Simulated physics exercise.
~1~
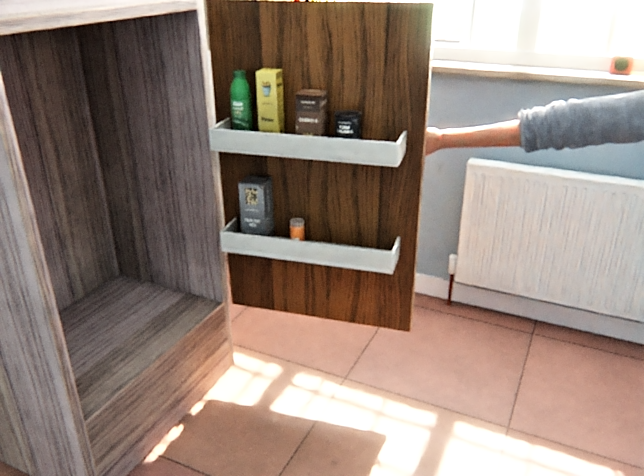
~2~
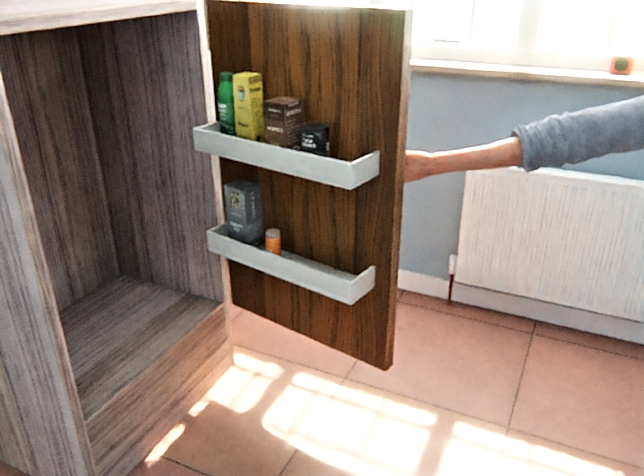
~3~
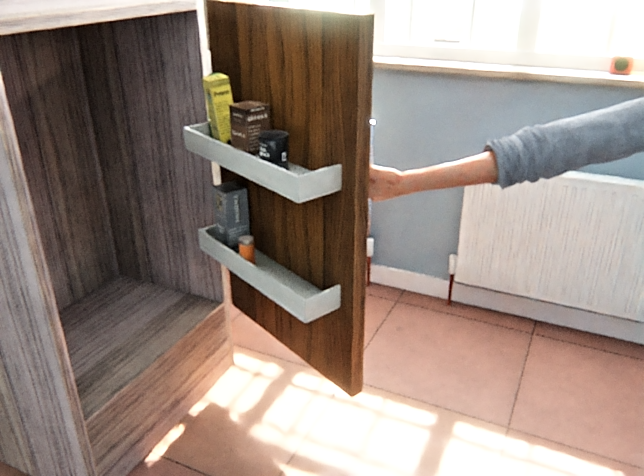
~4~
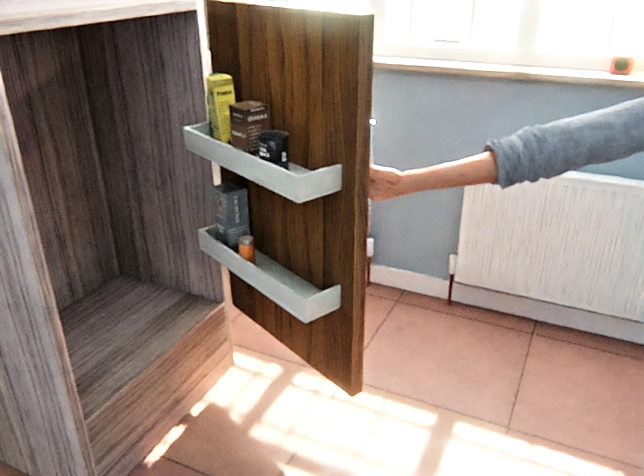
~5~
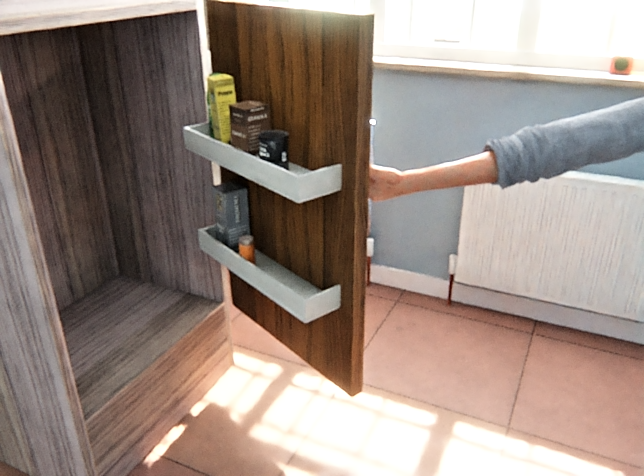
A hand swings a wooden pantry door partway toward shut and stops, its racked items still upright.
